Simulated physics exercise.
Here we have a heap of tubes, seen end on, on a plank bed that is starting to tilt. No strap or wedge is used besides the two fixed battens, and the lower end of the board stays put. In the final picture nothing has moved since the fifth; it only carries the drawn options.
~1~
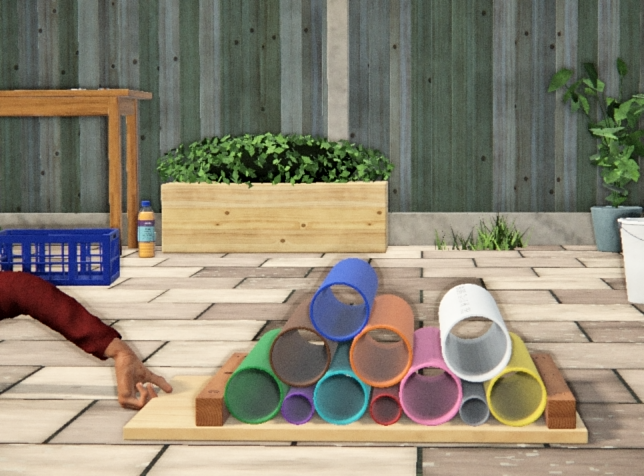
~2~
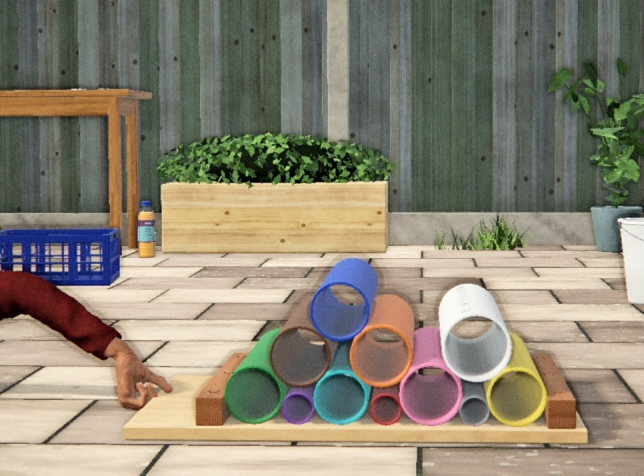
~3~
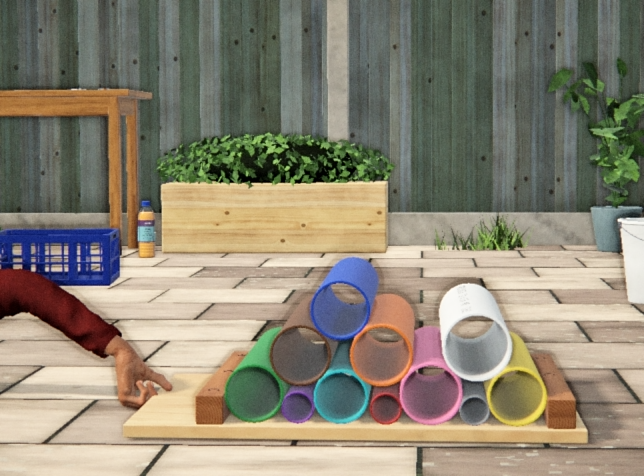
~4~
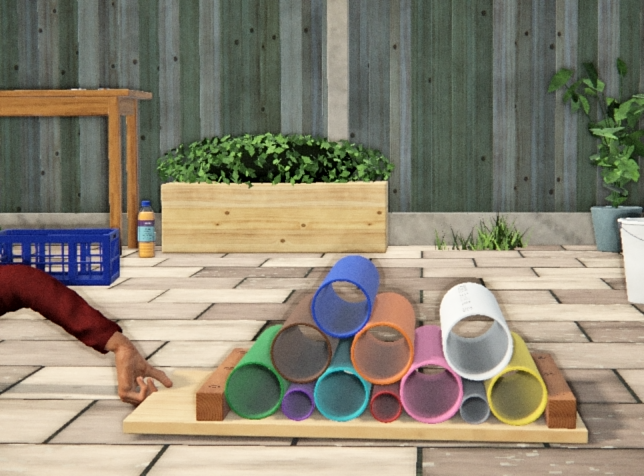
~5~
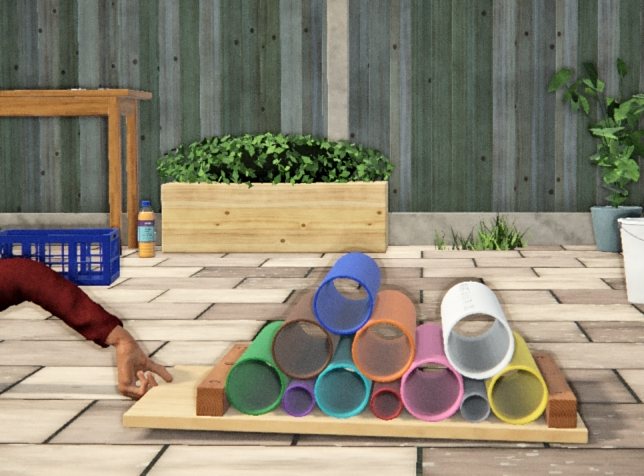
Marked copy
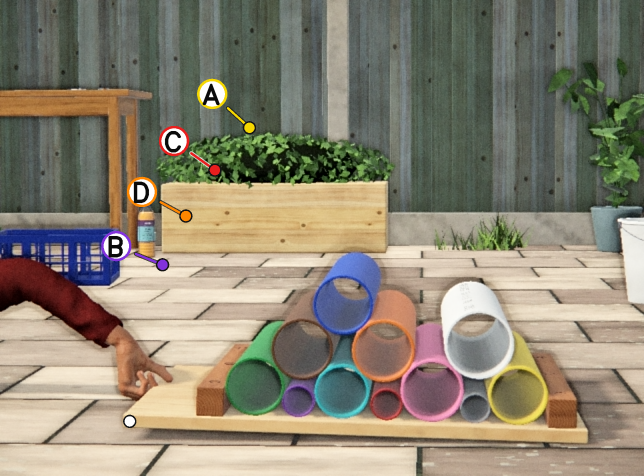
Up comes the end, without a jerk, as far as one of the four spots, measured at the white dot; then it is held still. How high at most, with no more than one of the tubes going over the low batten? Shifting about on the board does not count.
Lift it to C and no more.
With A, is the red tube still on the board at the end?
Yes, with A.
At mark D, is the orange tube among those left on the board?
Yes, with D.
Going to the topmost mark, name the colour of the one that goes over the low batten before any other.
The white one.
On the marked copy, A at (250, 128); B at (163, 265); C at (215, 170); D at (186, 216); the white dot at (130, 422).
With C. Early on, board at 20°.
Further on, board at 36°.
At the end, board at 36°, none over the low batten.
As for the rest, A two over the low batten (white, blue); B none over the low batten; D none over the low batten.
